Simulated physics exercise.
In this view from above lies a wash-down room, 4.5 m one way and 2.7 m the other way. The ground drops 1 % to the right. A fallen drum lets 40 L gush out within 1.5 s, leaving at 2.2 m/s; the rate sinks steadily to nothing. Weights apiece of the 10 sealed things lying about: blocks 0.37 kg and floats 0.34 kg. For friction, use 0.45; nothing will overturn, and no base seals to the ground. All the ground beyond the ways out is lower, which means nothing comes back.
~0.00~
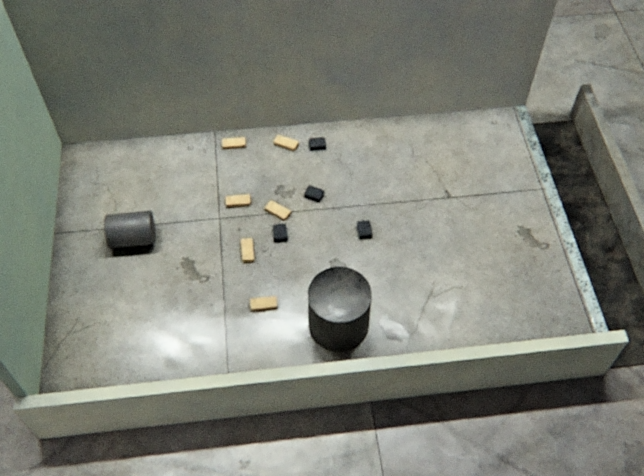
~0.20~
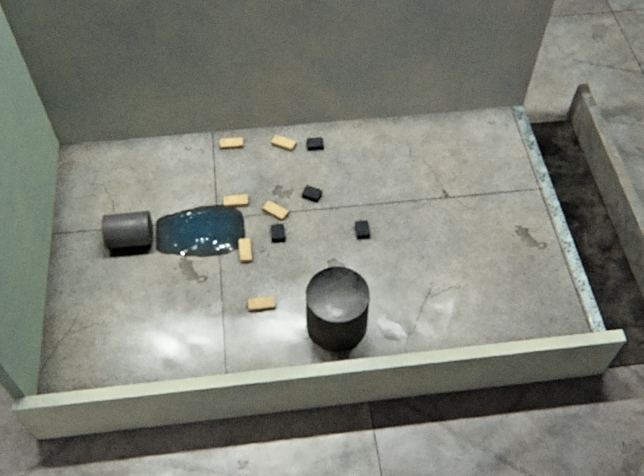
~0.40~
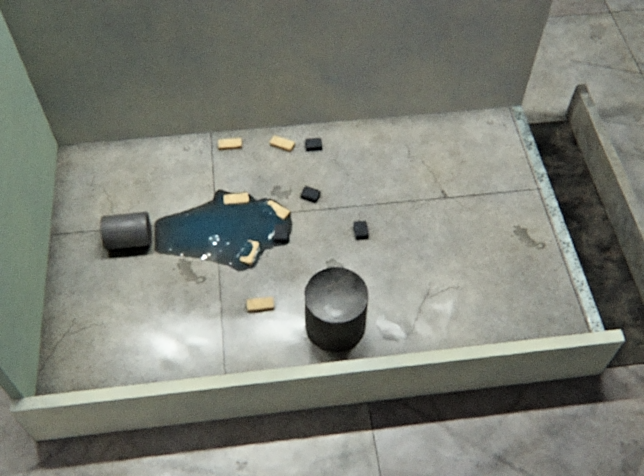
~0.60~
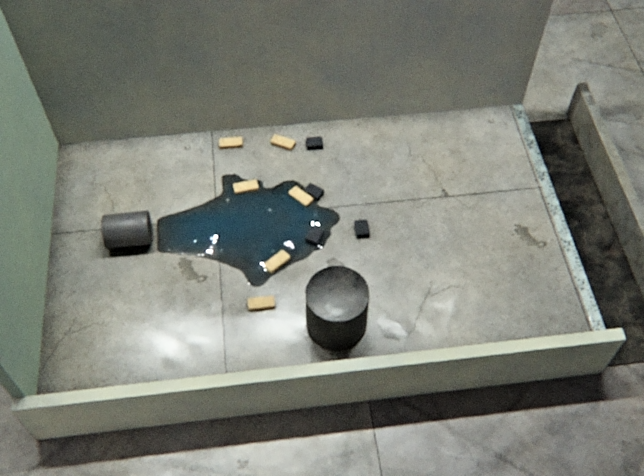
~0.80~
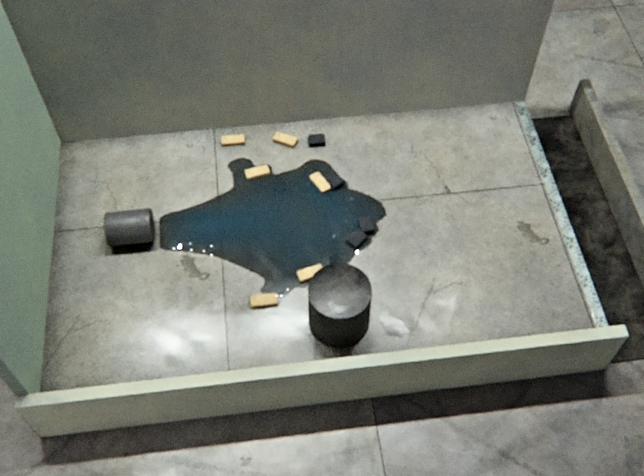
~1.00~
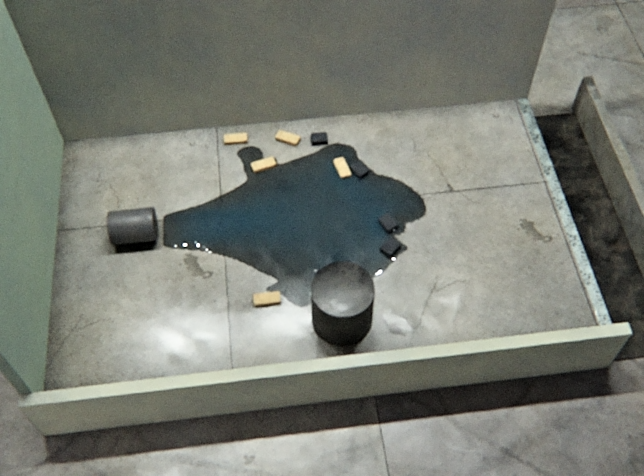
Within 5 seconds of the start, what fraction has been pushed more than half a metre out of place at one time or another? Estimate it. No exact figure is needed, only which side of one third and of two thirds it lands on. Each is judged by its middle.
It lands between the two marks, from one to two thirds.
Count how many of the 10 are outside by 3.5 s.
The count is 0.
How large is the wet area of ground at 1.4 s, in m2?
3.0 m2.
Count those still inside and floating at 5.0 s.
At that moment it comes to 0.
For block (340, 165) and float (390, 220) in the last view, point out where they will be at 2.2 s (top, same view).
Somewhere around (440, 113) and (529, 224).
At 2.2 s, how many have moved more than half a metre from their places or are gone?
By that point, 5.
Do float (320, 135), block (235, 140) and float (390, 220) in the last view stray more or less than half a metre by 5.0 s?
Result by item: Within it; within it; beyond it.
After 1.4 s 5 of 10 are over 50 cm from their spots; 0 afloat.
After 2.2 s 5 of 10 are over 50 cm from their spots; 0 afloat.
After 3.5 s 5 of 10 are over 50 cm from their spots; 0 afloat.
After 5.0 s 5 of 10 are over 50 cm from their spots, and 5 have been at some point; 0 afloat.
